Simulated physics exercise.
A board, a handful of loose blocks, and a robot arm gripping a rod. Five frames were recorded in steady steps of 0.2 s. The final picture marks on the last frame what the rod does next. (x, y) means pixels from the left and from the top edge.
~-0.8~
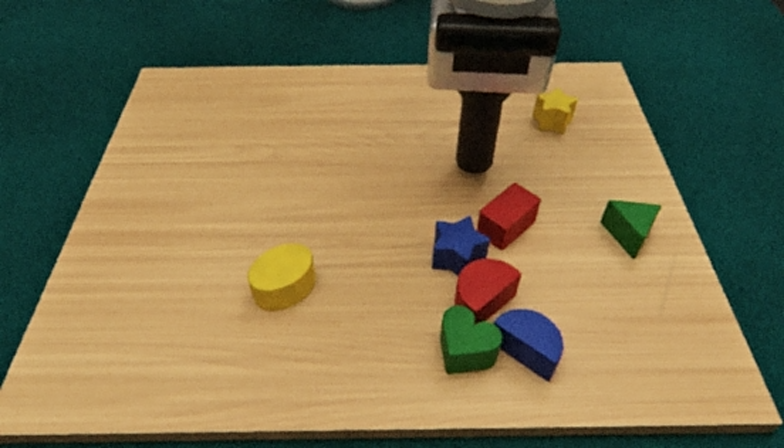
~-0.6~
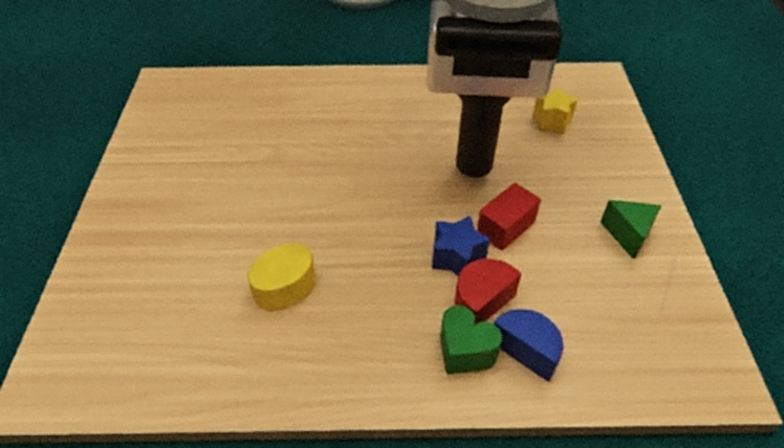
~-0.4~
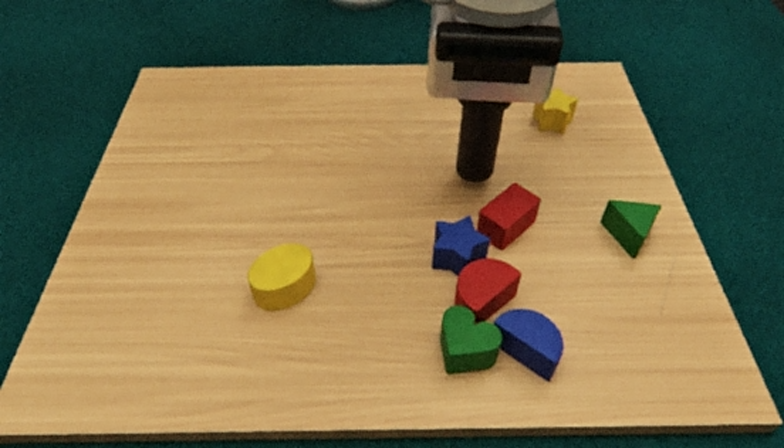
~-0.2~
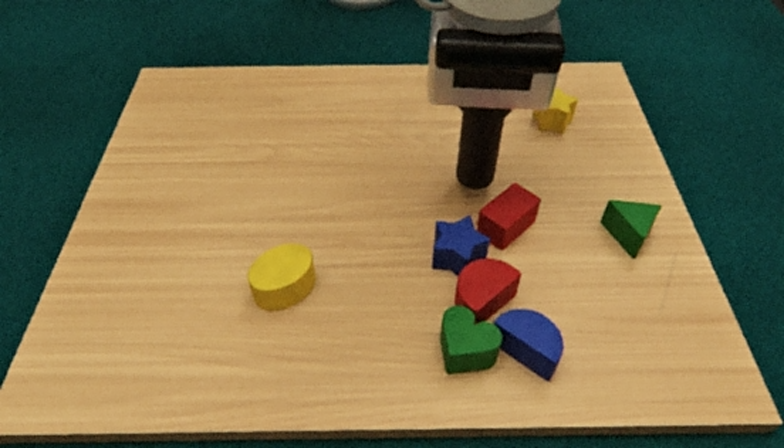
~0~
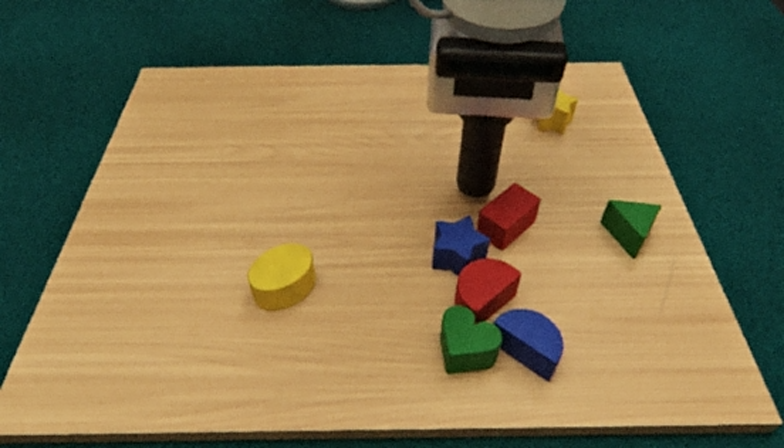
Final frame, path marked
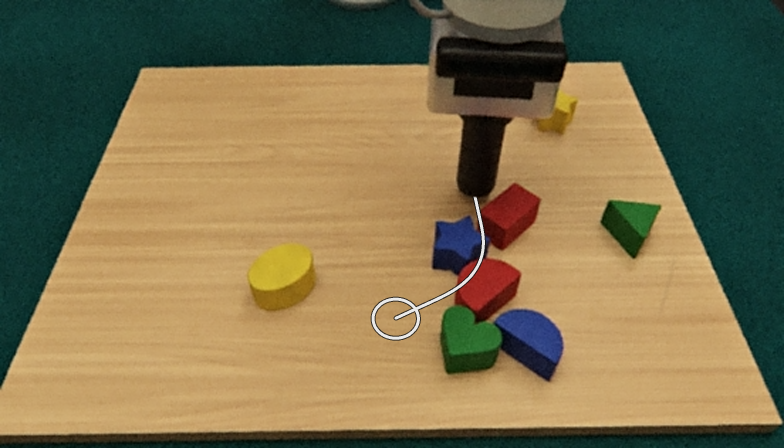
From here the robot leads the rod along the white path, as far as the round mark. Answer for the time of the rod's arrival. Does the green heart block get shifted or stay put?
It does get moved.
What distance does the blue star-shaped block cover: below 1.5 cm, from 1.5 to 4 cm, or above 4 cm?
Once the path is done, the blue star-shaped block lies more than 4 cm from its present place.
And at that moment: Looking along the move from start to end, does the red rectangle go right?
The answer is no.
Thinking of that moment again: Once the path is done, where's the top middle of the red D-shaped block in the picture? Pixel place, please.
Close to (479, 310).
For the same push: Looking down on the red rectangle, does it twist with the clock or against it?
It turns round anticlockwise.
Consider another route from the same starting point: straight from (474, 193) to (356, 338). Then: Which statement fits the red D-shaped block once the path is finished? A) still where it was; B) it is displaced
The one that fits is B, it is displaced.
Path on the board, from (474, 193) over (483, 241) and (457, 288) to (396, 318).
The first path, step by step. One third of the way, rod at (485, 234); blue star-shaped block at (456, 239); red rectangle at (527, 219), turned 35° anticlockwise.
Two thirds of the way, rod at (457, 281); blue star-shaped block at (415, 263), turned 35° clockwise; green heart block at (462, 355); red D-shaped block at (480, 308), turned 25° anticlockwise; red rectangle at (528, 219), turned 35° anticlockwise.
At the end, rod at (396, 311); blue star-shaped block at (374, 266), turned 90° clockwise; green heart block at (461, 356); red D-shaped block at (479, 310), turned 25° anticlockwise; red rectangle at (528, 219), turned 35° anticlockwise.
